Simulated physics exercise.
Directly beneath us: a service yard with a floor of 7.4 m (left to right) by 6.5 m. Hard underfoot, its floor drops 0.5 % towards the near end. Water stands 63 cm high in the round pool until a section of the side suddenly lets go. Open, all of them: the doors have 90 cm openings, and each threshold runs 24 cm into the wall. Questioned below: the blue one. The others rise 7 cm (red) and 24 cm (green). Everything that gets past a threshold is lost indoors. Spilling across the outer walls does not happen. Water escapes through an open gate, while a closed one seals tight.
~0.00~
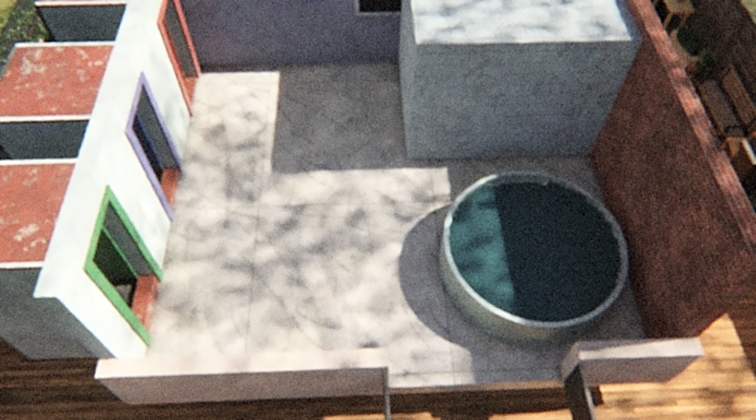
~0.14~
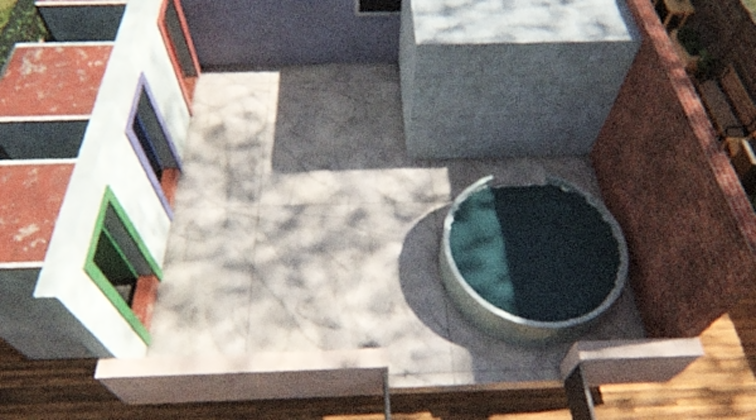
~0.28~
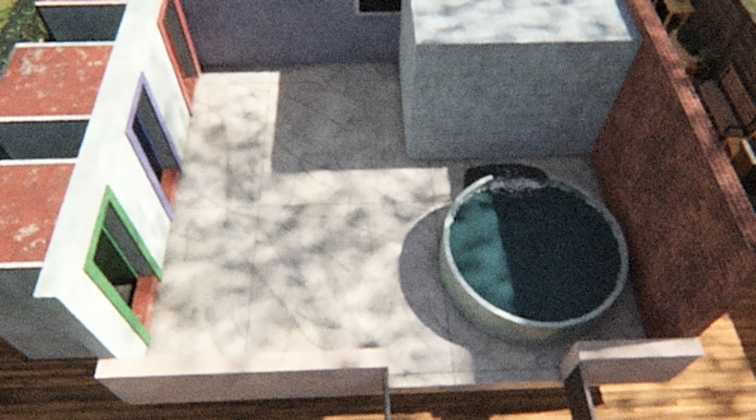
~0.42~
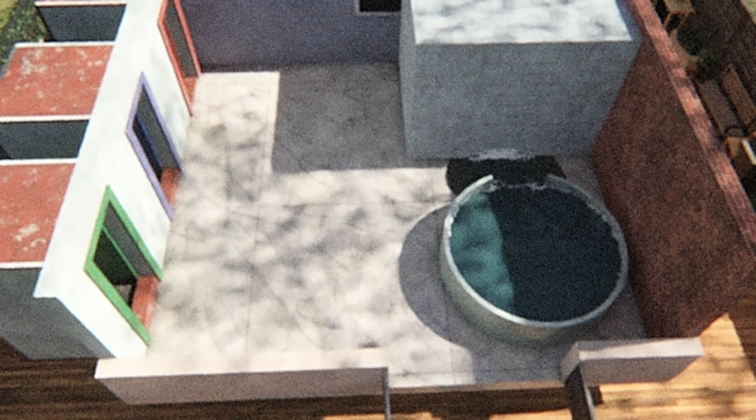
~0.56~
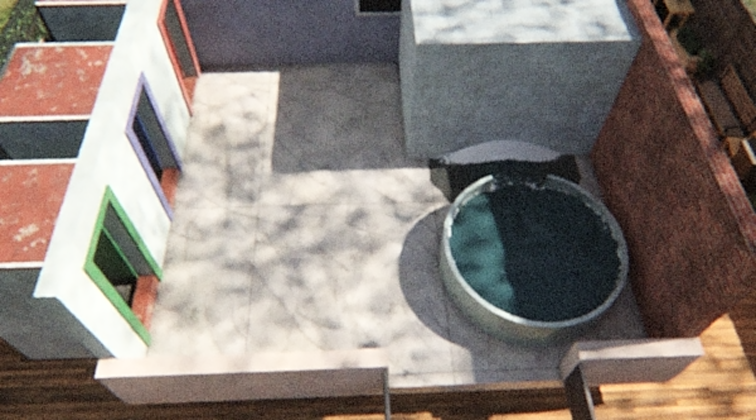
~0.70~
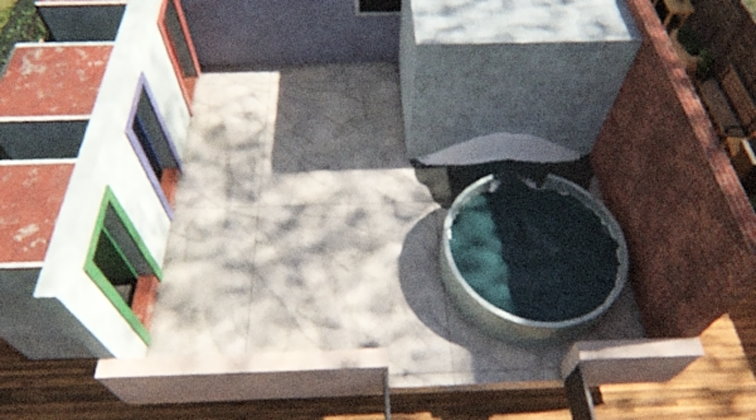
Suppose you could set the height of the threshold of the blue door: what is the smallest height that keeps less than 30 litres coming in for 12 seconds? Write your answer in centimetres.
The smallest such height is close to 7.5 cm.
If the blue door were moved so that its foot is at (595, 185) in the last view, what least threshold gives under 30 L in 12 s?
You'd want it roughly 29 cm high.
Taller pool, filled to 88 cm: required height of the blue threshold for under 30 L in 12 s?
Required height: Approx. 12.5 cm.
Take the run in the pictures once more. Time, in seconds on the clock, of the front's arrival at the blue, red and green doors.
Front log: Blue = 2.8 s, red = 4.0 s, green = 3.2 s.
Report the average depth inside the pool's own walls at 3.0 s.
38 cm, roughly.
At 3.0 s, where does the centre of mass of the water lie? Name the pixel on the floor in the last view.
Centre of the water: Approx. (501, 241) px.
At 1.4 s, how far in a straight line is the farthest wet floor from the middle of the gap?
Roughly 3.2 metres.
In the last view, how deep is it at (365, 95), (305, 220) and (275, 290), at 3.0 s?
0, 4 and 3 cm, respectively.
After 1.4 s water covers 15 % of the floor, deepest (49 cm) near (502, 161); it has not reached the blue door.
After 3.0 s water covers 55 % of the floor, deepest (40 cm) near (601, 225); 11 cm at the blue door, 0 litres in over its 15 cm threshold.
After 12.0 s water covers 95 % of the floor, deepest (16 cm) near (654, 360); 7 cm at the blue door, 0 litres in over its 15 cm threshold.
At the blue door as built, the water arrived by 2.8 s and peaked near 13 cm at 3.6 s.
Run again over the same 12 s with other heights there, 65 litres in over 6 cm, 7 litres over 9.5 cm. The limit of 30 litres is kept from about 7.5 cm up.
